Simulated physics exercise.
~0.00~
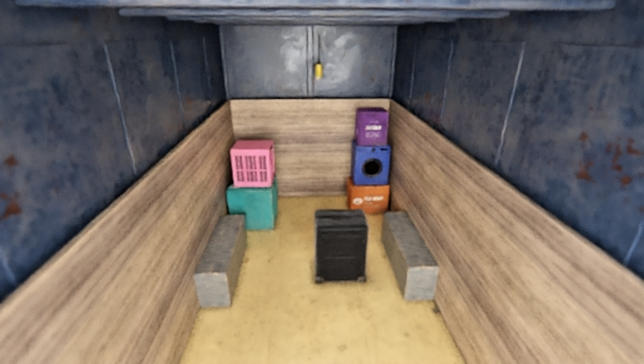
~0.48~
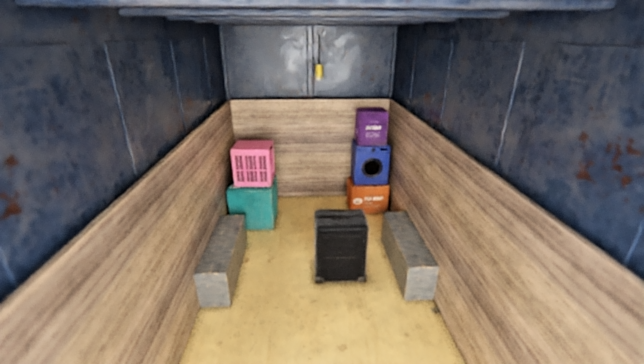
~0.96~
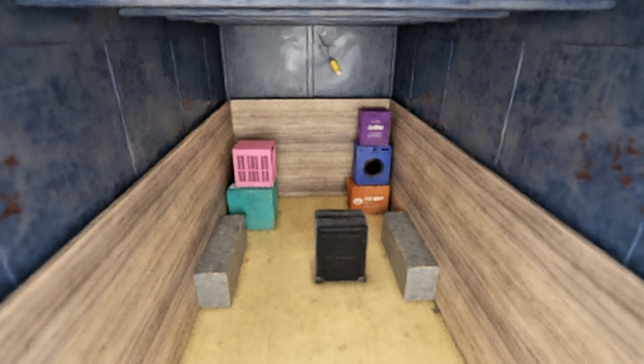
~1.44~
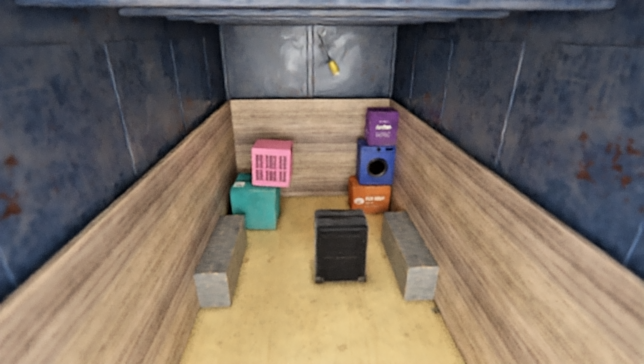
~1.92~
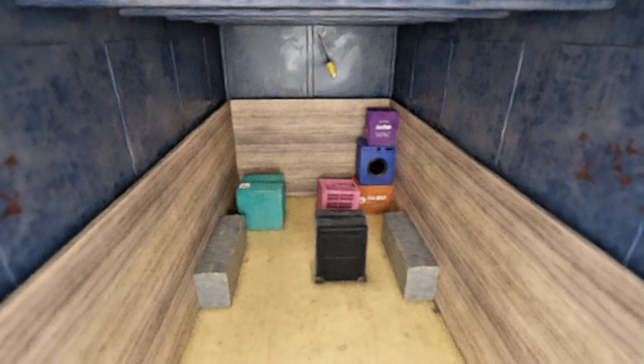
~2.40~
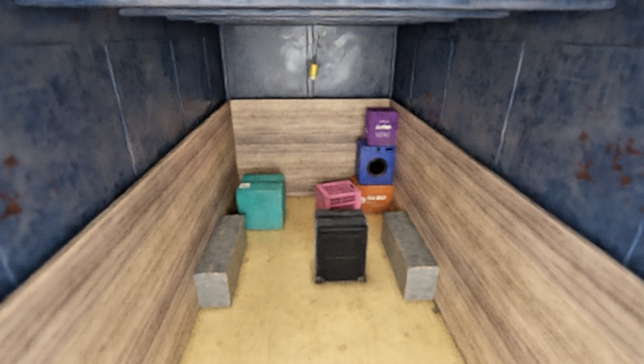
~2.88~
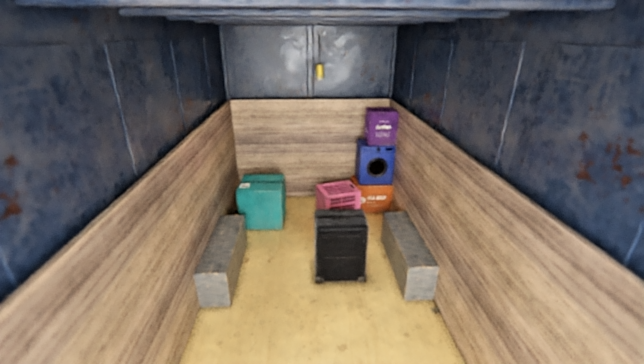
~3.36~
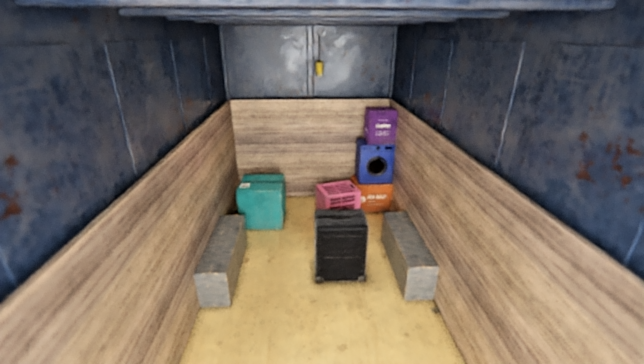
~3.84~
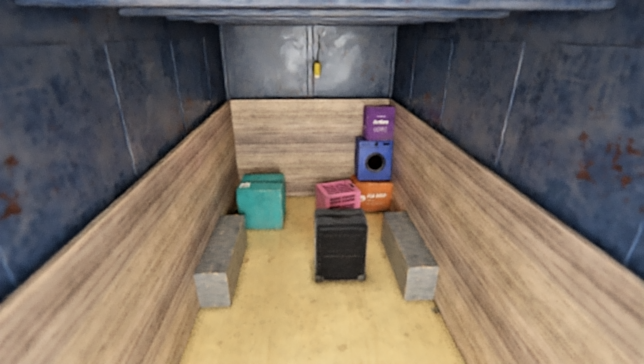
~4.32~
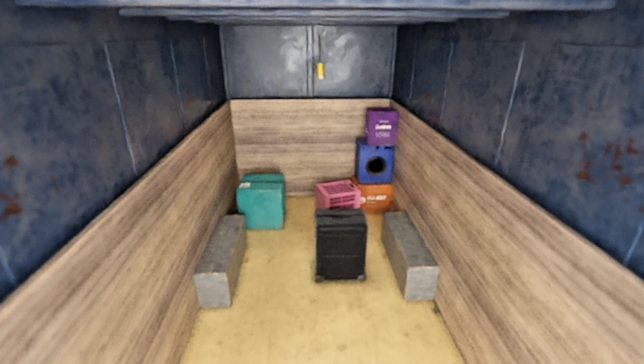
In the video, a lamp swings in a van's load bay as a pink chest slides right off a turquoise box and lands on its side by an orange box, where it stays; the stacked purple box and blue appliance shift slightly but remain upright, and the black case stays put.
